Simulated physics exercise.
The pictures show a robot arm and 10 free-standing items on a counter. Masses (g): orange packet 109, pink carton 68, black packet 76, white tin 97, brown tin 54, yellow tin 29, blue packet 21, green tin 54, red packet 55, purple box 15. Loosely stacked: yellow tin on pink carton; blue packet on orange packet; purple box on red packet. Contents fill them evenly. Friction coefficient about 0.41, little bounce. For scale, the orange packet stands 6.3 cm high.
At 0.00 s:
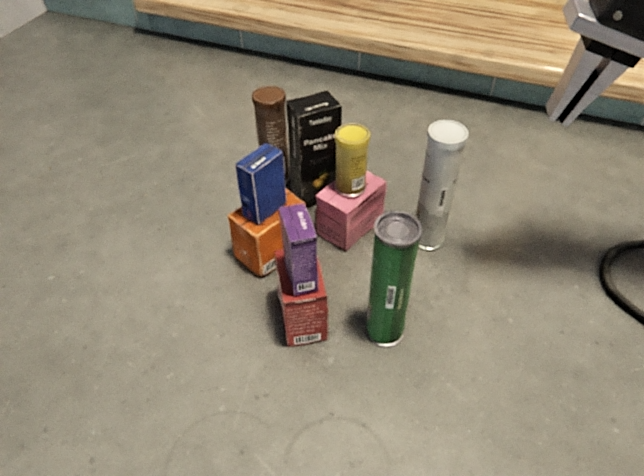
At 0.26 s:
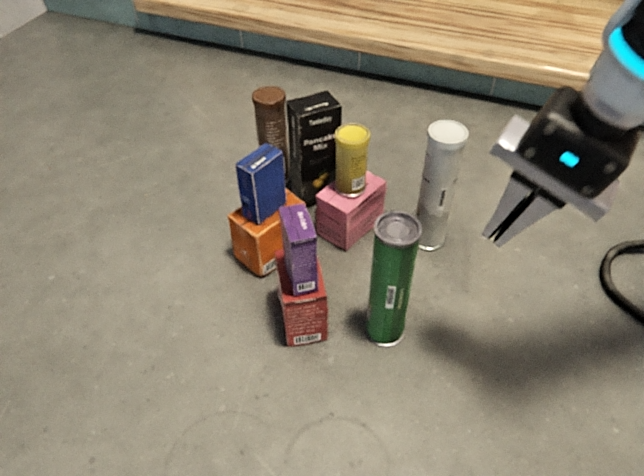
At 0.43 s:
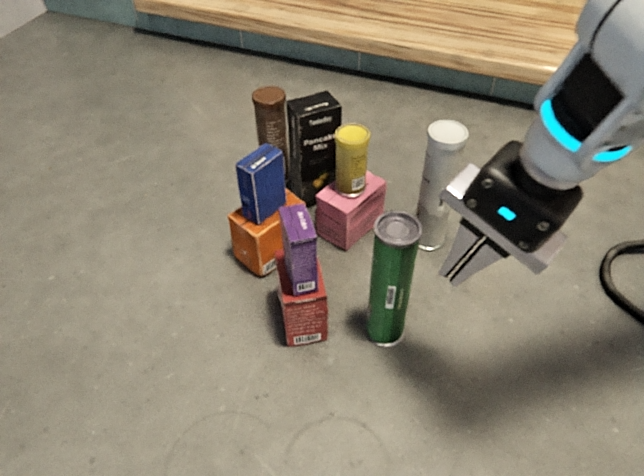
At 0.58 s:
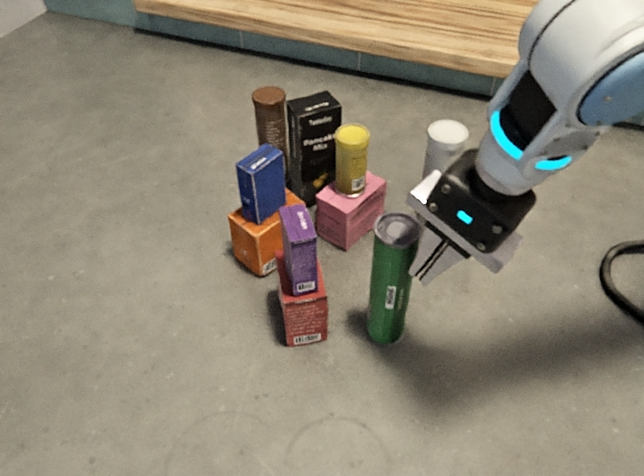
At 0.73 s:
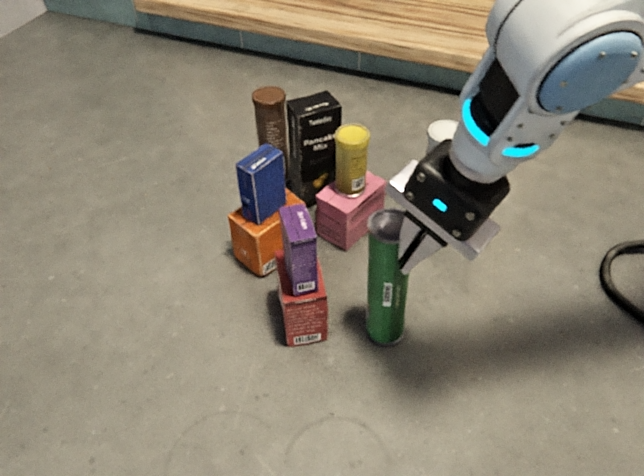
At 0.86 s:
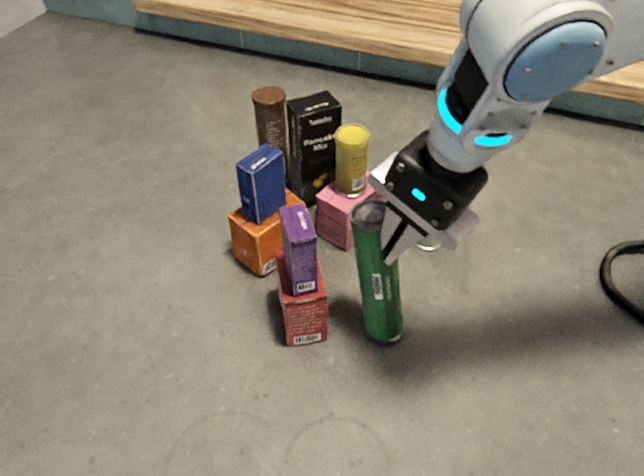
A robot arm moves in from the right and tilts the green tin slightly left.
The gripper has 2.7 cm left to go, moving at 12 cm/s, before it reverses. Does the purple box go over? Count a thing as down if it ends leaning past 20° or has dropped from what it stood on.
The purple box: Still standing.
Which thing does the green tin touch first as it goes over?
The red packet.
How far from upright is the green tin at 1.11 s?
Some 30° off upright.
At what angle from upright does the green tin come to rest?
Some 60° off upright.
Around 1.11 s, off upright green tin 31°.
Around 1.41 s, red packet and green tin touch at 1.15 s; orange packet and green tin touch at 1.26 s; off upright green tin 62°.
Around 1.86 s, off upright green tin 62°.
At rest, past 20° or fallen, green tin. Standing, white tin, red packet, pink carton, orange packet, black packet, brown tin, blue packet, yellow tin and purple box.
